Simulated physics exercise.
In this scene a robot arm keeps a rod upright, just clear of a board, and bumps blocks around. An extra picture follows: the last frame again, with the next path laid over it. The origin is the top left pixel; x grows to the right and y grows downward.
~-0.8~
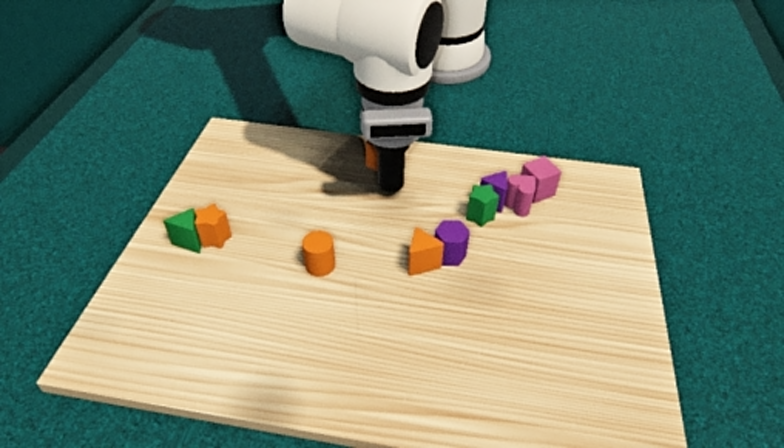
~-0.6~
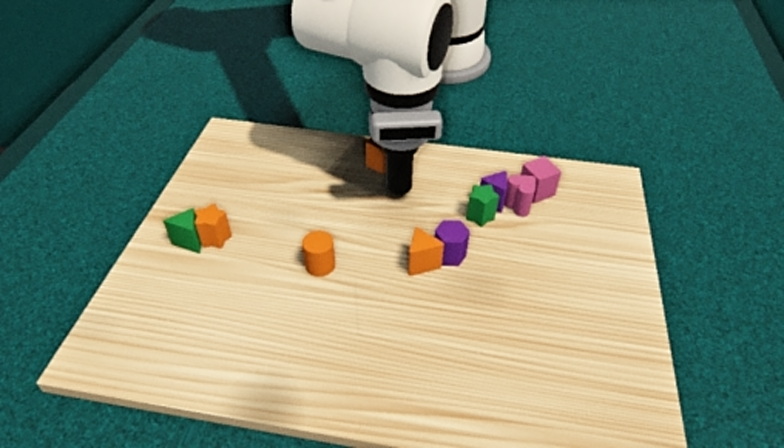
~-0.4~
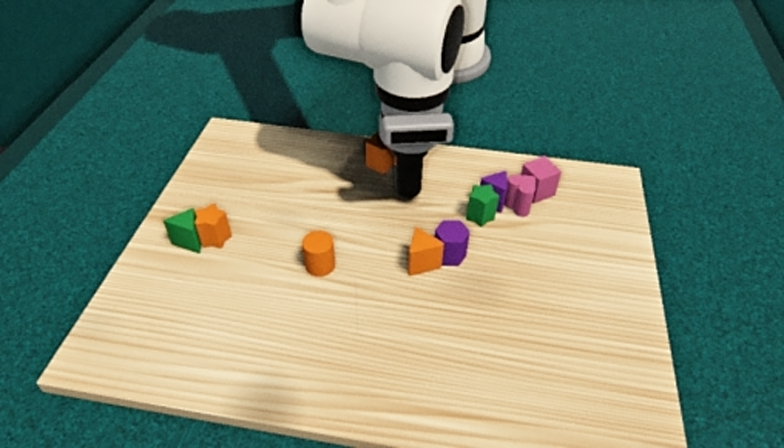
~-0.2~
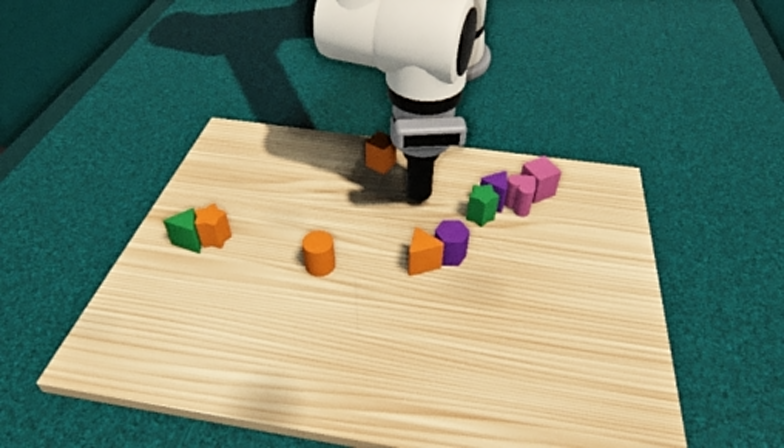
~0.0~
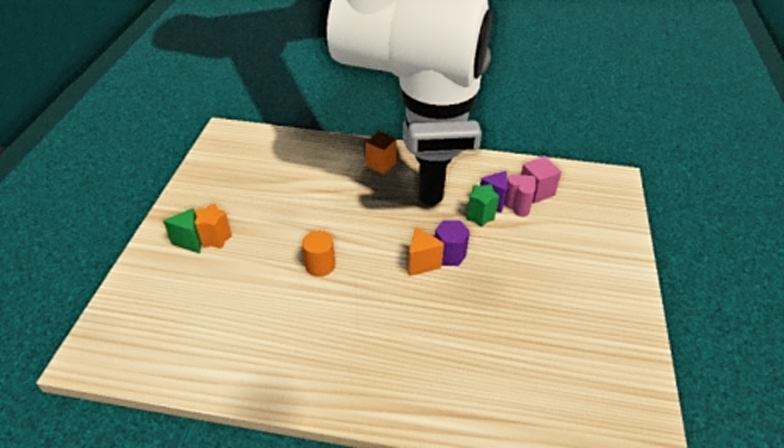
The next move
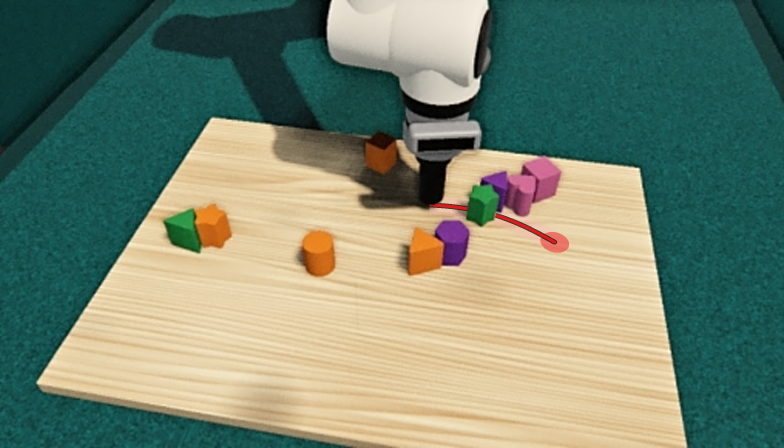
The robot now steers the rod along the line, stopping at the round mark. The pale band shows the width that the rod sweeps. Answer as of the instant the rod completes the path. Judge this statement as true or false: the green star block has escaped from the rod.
That claim is false.
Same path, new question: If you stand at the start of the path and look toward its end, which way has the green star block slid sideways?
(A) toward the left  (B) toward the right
That would be B.
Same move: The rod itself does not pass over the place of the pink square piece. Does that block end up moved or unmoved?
Once the path ends, it is where it was.
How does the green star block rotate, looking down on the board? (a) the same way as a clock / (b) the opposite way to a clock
Option a.
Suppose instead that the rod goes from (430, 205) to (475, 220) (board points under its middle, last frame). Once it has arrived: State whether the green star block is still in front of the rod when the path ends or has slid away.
It stays on the rod's front.
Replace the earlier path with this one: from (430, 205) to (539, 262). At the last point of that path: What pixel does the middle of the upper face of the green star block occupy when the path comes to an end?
The answer is (506, 197).
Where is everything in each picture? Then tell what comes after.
In the first frame, rod's lower end (391, 185); green star block (484, 193); purple triangular piece (498, 179); pink heart-shaped block (524, 182); pink square piece (542, 167).
In the second frame, rod (399, 187); blocks still.
In the third frame, rod (408, 190); blocks still.
In the fourth frame, rod (419, 194); blocks still.
In the fifth frame, rod (431, 197); green star block (484, 193); purple triangular piece (498, 179); pink heart-shaped block (524, 182); pink square piece (542, 167).
Drawn move, from (430, 205) via (473, 210) and (515, 222), ending at (555, 242).
What follows on the original path. One third of the way, rod (475, 203); green star block (499, 197), turned 25° clockwise.
Two thirds of the way, rod (517, 215); green star block (539, 213), turned 40° clockwise; purple triangular piece (502, 175); pink heart-shaped block (531, 184).
At the end, rod (557, 235); green star block (577, 236), turned 50° clockwise; purple triangular piece (502, 175); pink heart-shaped block (533, 185), turned 20° anticlockwise; pink square piece still.
